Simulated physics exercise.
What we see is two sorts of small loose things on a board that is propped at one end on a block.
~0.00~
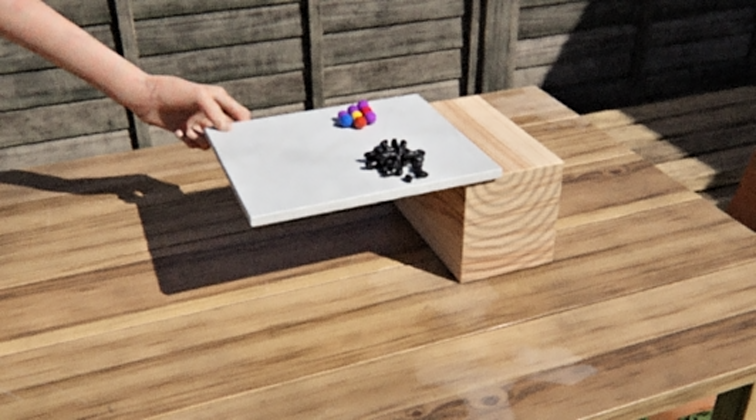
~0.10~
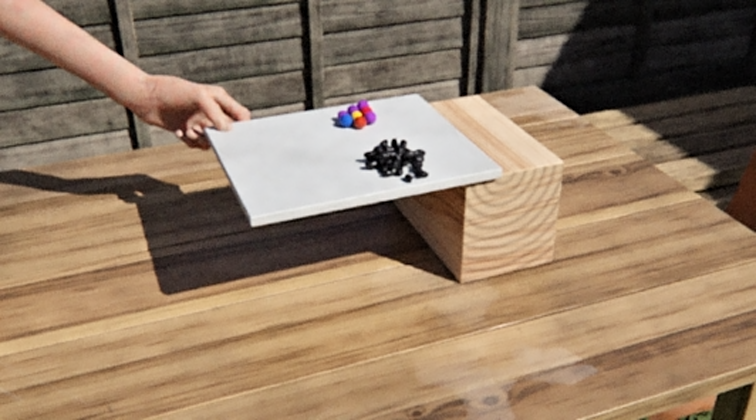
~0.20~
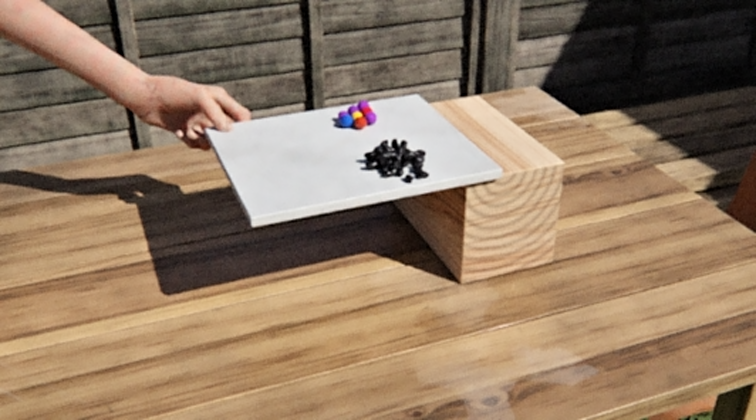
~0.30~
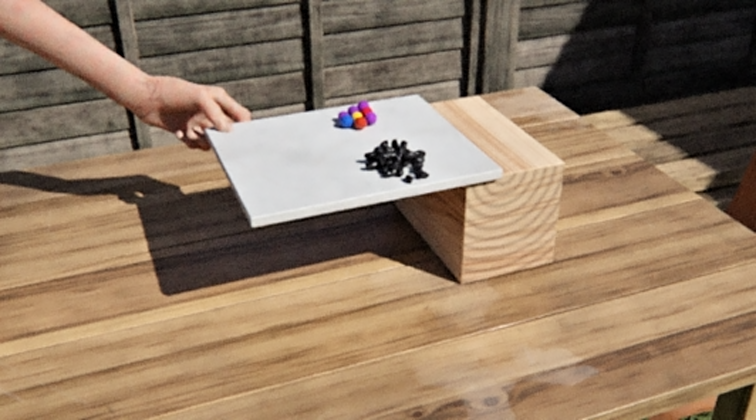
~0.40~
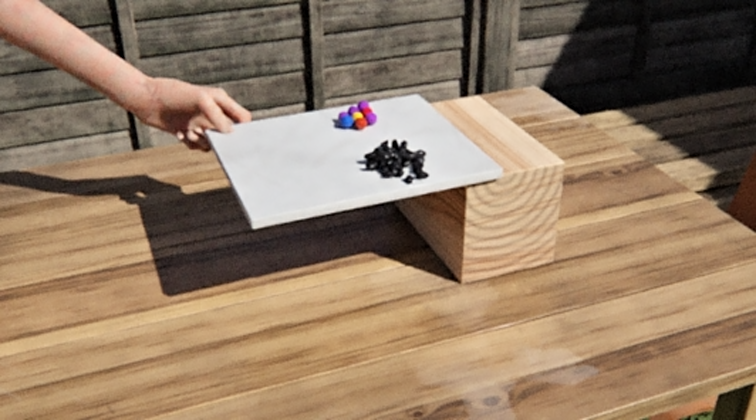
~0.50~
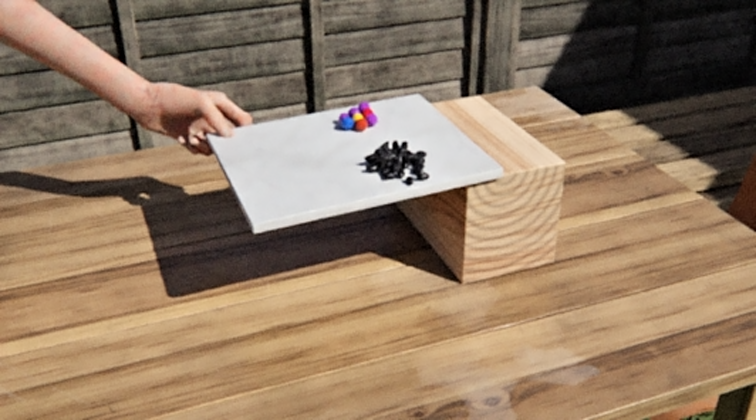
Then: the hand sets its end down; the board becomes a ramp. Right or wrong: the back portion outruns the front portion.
Right.
After 1.19 s, board sloping at 20°; front portion the whole lot still on the board; back portion the bulk still on the board.
After 1.80 s, board sloping at 34°; front portion mostly less than half a board's length out; back portion mostly one to two board lengths out.
After 2.32 s, board resting at 35°; front portion mostly less than half a board's length out; back portion mostly more than two board lengths out, near a quarter gone off the table.
In the end (3.8 s), board resting at 35°; front portion mostly less than half a board's length out; back portion mostly more than two board lengths out, the bulk gone off the table; the back portion has gone farther.
